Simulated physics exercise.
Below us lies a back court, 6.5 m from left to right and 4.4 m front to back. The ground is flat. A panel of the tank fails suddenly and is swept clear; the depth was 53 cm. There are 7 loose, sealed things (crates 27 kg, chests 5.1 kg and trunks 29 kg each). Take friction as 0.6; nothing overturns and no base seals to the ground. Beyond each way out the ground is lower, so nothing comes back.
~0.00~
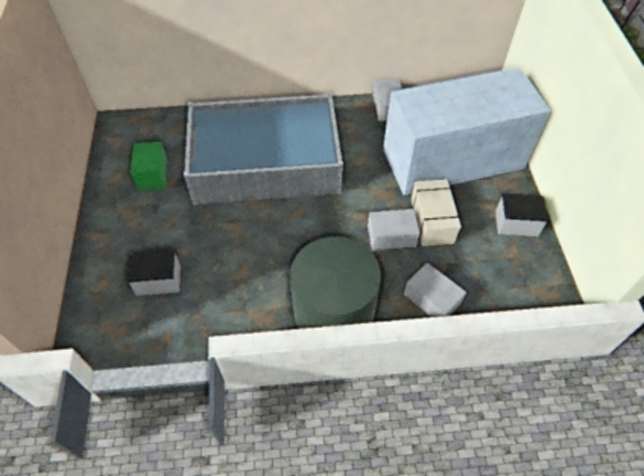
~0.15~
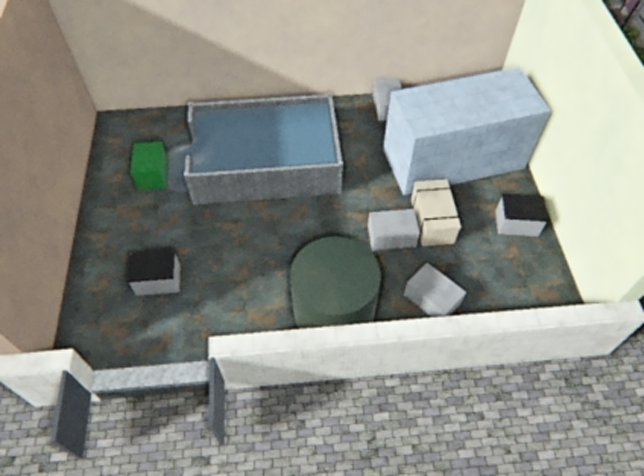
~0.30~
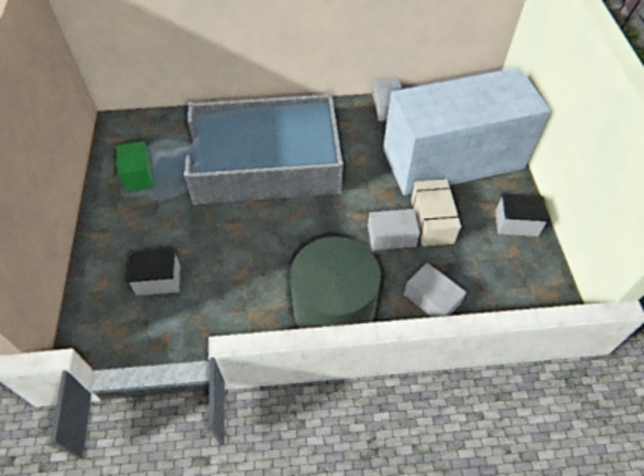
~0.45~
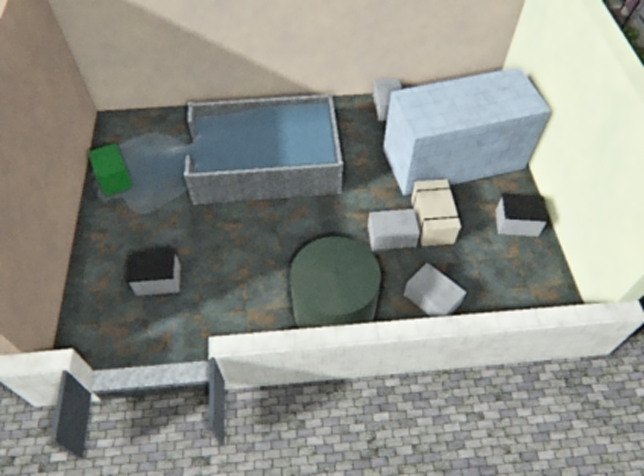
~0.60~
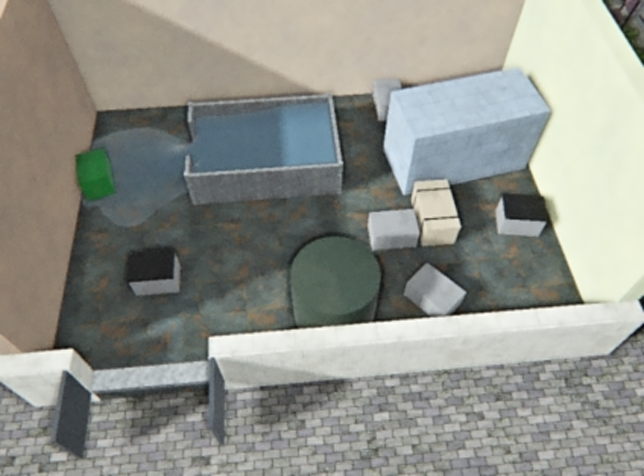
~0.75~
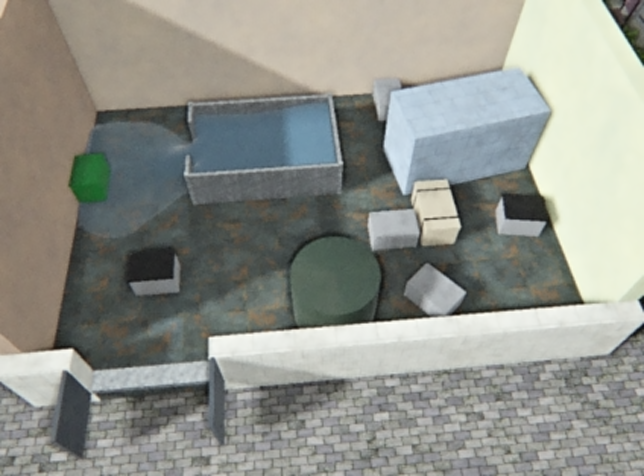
The clip opens on a walled court seen from above, with a water-filled tank, a green chest to its left and other boxes scattered around. Water bursts through the tank's left side and spreads across the floor, pushing the green chest left to the wall while the other boxes stay put.
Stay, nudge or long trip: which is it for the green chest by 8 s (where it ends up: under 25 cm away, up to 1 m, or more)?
Green chest ends far away.
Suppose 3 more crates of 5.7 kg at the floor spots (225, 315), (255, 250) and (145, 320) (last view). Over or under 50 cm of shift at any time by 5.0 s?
In turn: Less, less, over.
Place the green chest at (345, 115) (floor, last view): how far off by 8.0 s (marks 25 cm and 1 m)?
It gets carried off.
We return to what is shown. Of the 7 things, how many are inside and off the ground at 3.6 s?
I count 1.
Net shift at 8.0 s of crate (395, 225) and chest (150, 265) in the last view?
In that order: 0 cm, 120 cm.
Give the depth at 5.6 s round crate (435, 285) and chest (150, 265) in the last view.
About 0 and 3 cm.
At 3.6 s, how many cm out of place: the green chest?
Roughly 250 cm by then.
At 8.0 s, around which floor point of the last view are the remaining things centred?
Near (408, 223).
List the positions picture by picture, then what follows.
The first frame shows the green chest at (146, 157), on the bottom; 2.6 m2 under water; 0 of 7 have shifted.
The second frame shows the green chest at (146, 157), on the bottom; water covers 3.0 m2; 0 of 7 have shifted.
The third frame shows the green chest at (131, 158), on the bottom, 20 cm from its start; 3.4 m2 under water; 1 of 7 have shifted.
The fourth frame shows the green chest at (106, 161), on the bottom, 55 cm from its start; water covers 4.0 m2; 1 of 7 have shifted.
The fifth frame shows the green chest at (91, 166), on the bottom, 75 cm from its start; 4.8 m2 under water; 1 of 7 have shifted.
The sixth frame shows the green chest at (86, 169), on the bottom, 82 cm from its start; water covers 5.4 m2; 1 of 7 have shifted.
After 1.6 s the green chest is near (80, 177), 0.9 m from its start, afloat; 0 of 7 are out; 1 afloat.
After 3.6 s the green chest is near (98, 333), 2.7 m from its start, afloat; 0 of 7 are out; 1 afloat.
After 5.6 s the green chest has gone out; 1 of 7 are out; 0 afloat.
After 8.0 s the green chest has gone out; 1 of 7 are out; 1 afloat.
